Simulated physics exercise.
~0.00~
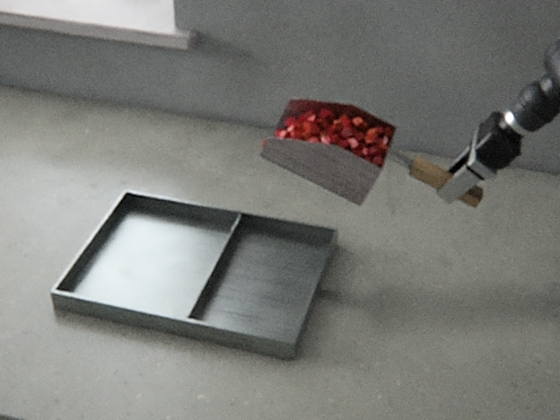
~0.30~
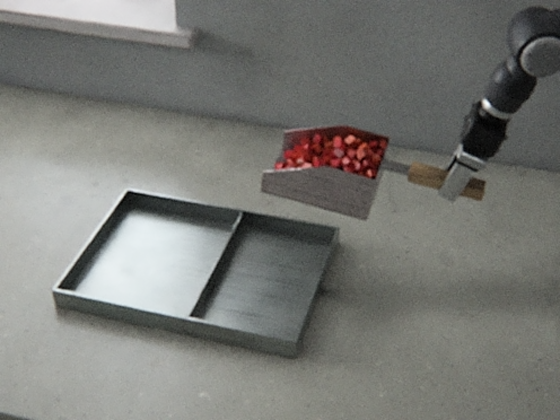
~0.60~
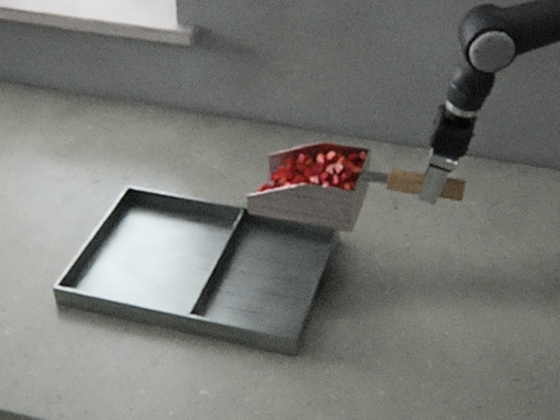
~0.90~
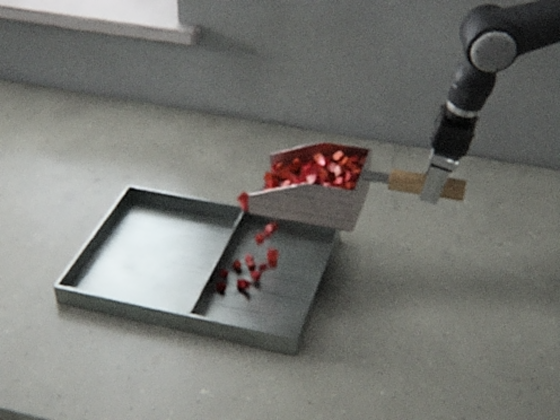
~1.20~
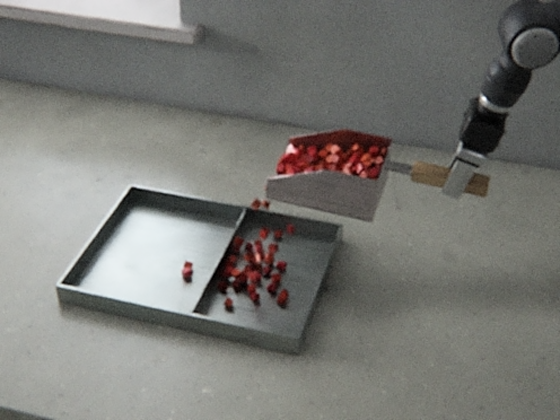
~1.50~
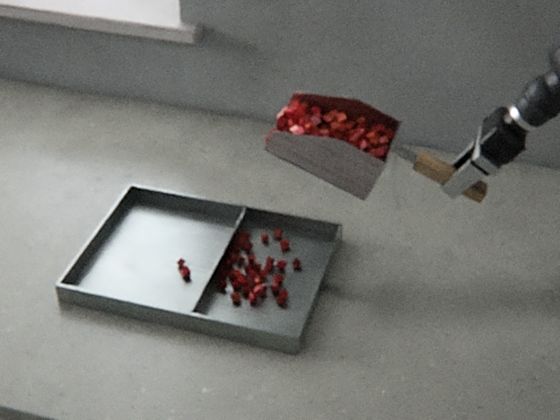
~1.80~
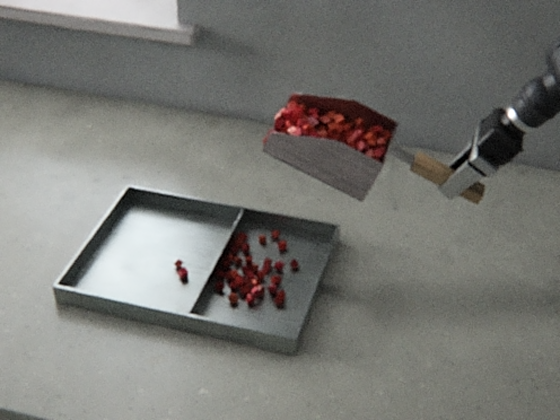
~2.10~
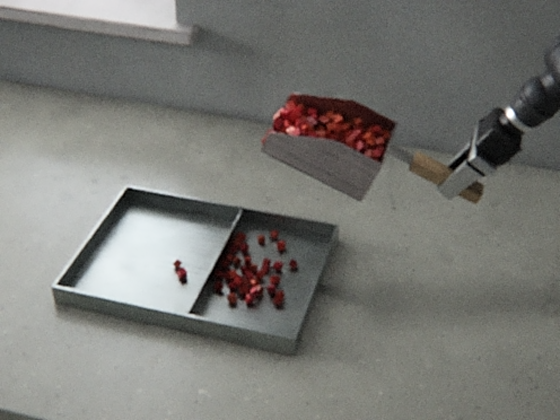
Robot arm lowering a scoop of red cubes over a divided tray, spilling some, then lifting away with most still aboard.
